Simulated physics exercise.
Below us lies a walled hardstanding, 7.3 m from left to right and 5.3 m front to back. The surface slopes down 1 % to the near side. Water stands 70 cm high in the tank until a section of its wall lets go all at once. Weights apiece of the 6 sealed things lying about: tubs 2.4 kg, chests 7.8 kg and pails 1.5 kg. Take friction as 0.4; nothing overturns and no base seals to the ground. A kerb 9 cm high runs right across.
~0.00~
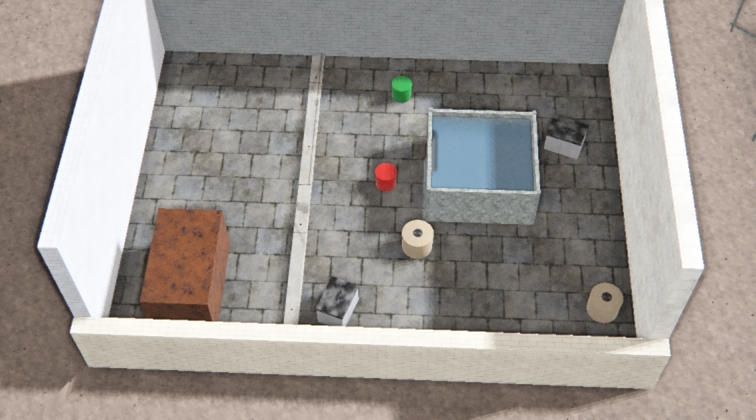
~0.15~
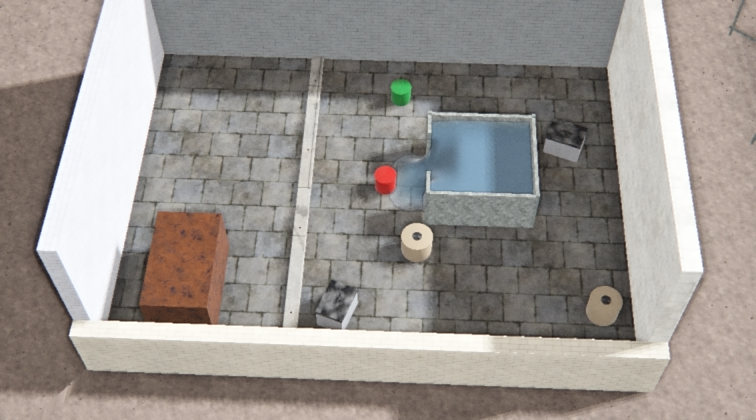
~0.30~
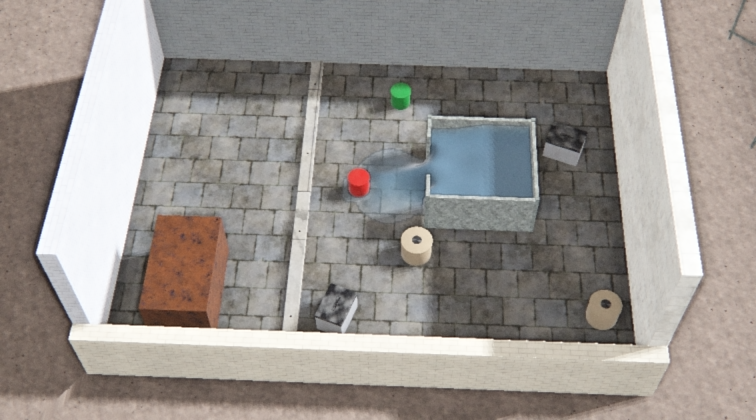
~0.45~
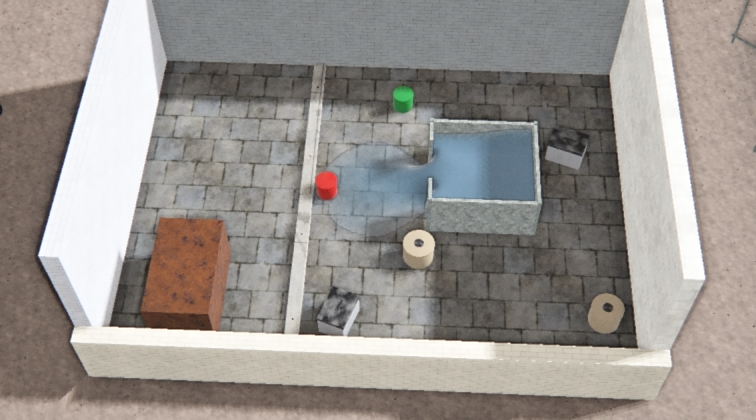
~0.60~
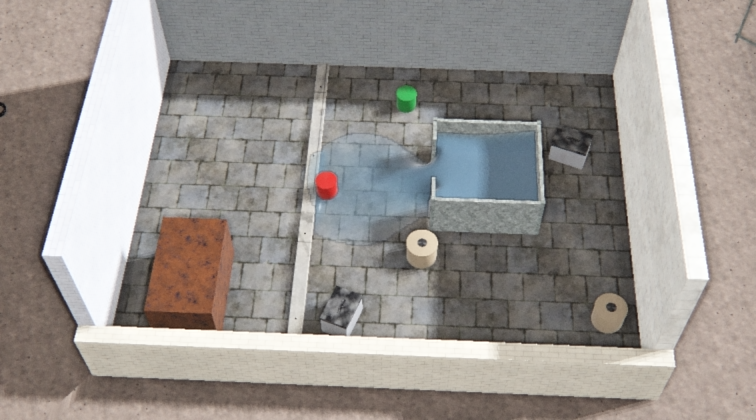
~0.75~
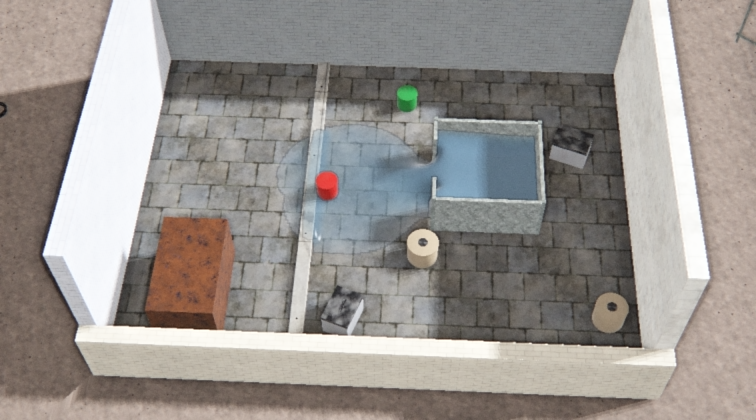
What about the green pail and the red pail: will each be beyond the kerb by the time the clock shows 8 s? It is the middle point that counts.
The green pail falls short, the red pail crosses.
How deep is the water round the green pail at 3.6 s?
About 2 cm.
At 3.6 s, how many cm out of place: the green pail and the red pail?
Roughly 10 and 400 cm by then.
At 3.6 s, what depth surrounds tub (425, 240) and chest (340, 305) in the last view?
About 0 and 3 cm.
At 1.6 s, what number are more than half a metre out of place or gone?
By then 1.
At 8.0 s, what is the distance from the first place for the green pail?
About 80 cm.
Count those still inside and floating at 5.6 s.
I count 1.
After 1.6 s the green pail is near (407, 93), 0.0 m from its start, aground; the red pail is near (251, 205), 2.1 m from its start, afloat; 1 of 6 are over the mark; 1 afloat.
After 3.6 s the green pail is near (411, 98), 0.1 m from its start, aground; the red pail is near (147, 298), 3.9 m from its start, afloat; 1 of 6 are over the mark; 1 afloat.
After 5.6 s the green pail is near (427, 118), 0.6 m from its start, aground; the red pail is near (117, 323), 4.5 m from its start, afloat; 1 of 6 are over the mark; 1 afloat.
After 8.0 s the green pail is near (425, 132), 0.8 m from its start, afloat; the red pail is near (126, 303), 4.2 m from its start, afloat; 1 of 6 are over the mark; 3 afloat.
